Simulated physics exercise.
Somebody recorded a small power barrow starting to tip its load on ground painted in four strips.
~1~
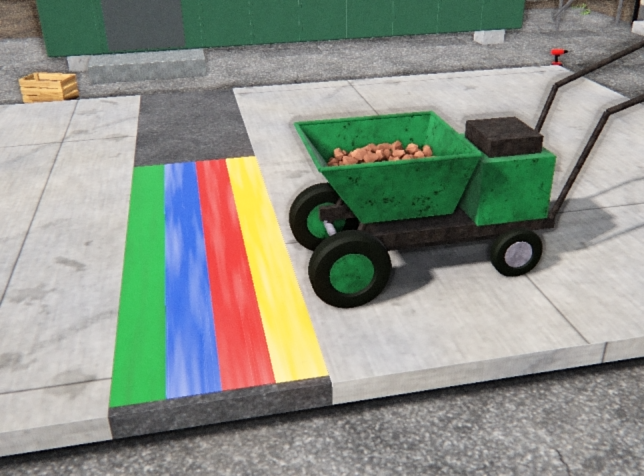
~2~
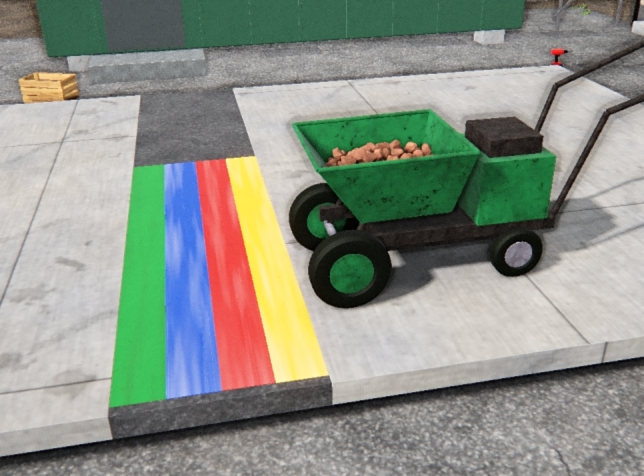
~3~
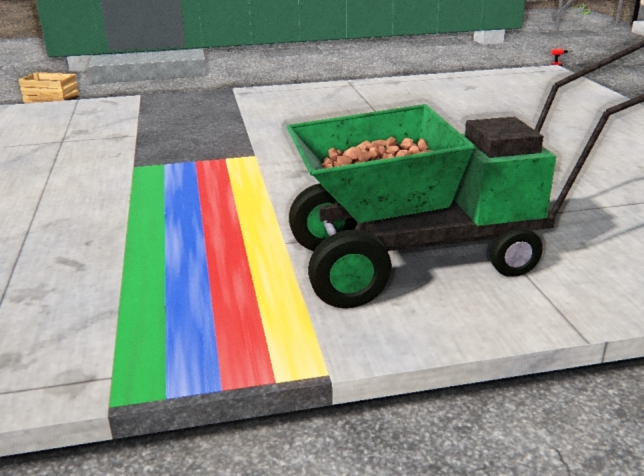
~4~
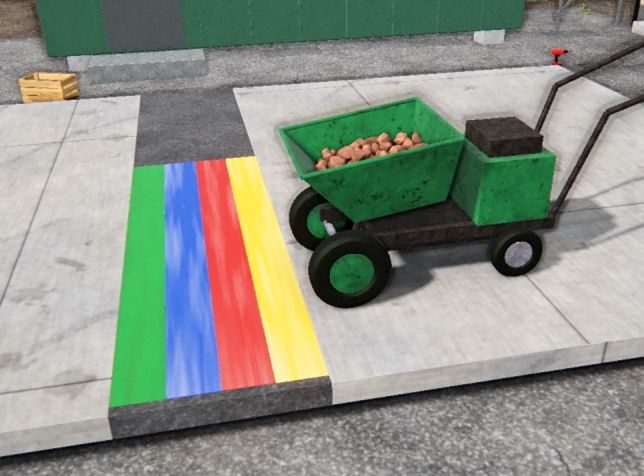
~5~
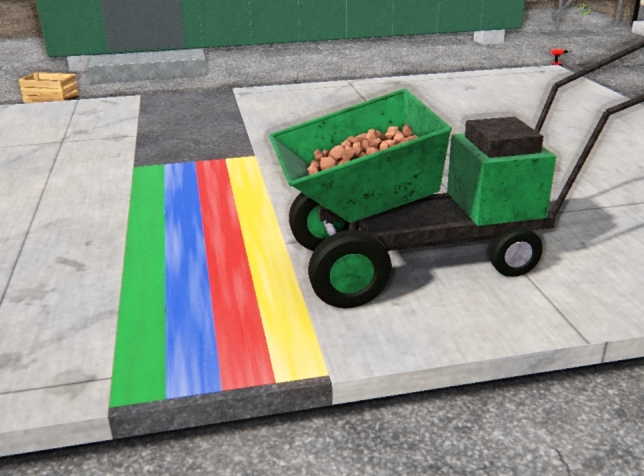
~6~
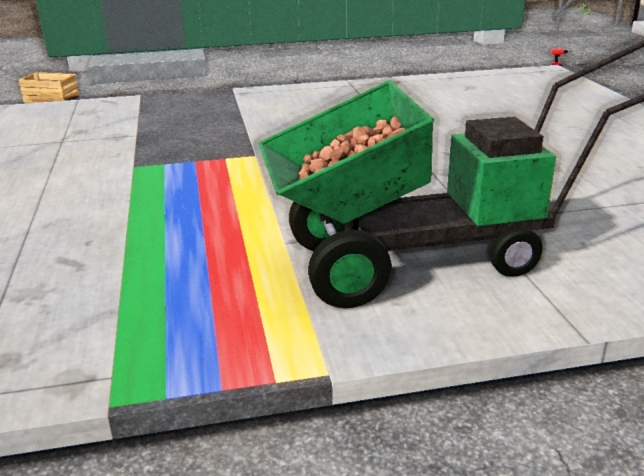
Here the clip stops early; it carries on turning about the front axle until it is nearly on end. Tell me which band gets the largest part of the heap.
I would say the blue band gets the largest part.
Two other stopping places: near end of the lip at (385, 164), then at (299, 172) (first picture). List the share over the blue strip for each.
First spot: About 10 percent; second spot: About 50 percent.
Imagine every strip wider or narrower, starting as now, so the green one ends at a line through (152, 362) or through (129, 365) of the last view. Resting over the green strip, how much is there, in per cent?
Near 30 % and 20 %.
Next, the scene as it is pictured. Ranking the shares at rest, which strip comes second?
Behind the top strip comes that red strip.
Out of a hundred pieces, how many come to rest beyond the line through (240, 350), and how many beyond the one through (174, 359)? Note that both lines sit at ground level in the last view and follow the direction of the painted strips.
First roughly 90 percent, then 30 percent.
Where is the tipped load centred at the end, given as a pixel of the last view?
About (194, 289).
Soon, skip tipped steeply; all in the skip.
A while on, skip tipped right over; most in the skip; a small part over the red strip; a small part over the blue strip.
Towards the end, skip tipped right over; a small part in the skip; about a quarter over the red strip; about half over the blue strip; a small part over the green strip; a small part off the paint.
Finally, skip tipped right over; a small part in the skip; a stray few over the yellow strip; about a quarter over the red strip; about half over the blue strip; about a quarter over the green strip; a small part off the paint.
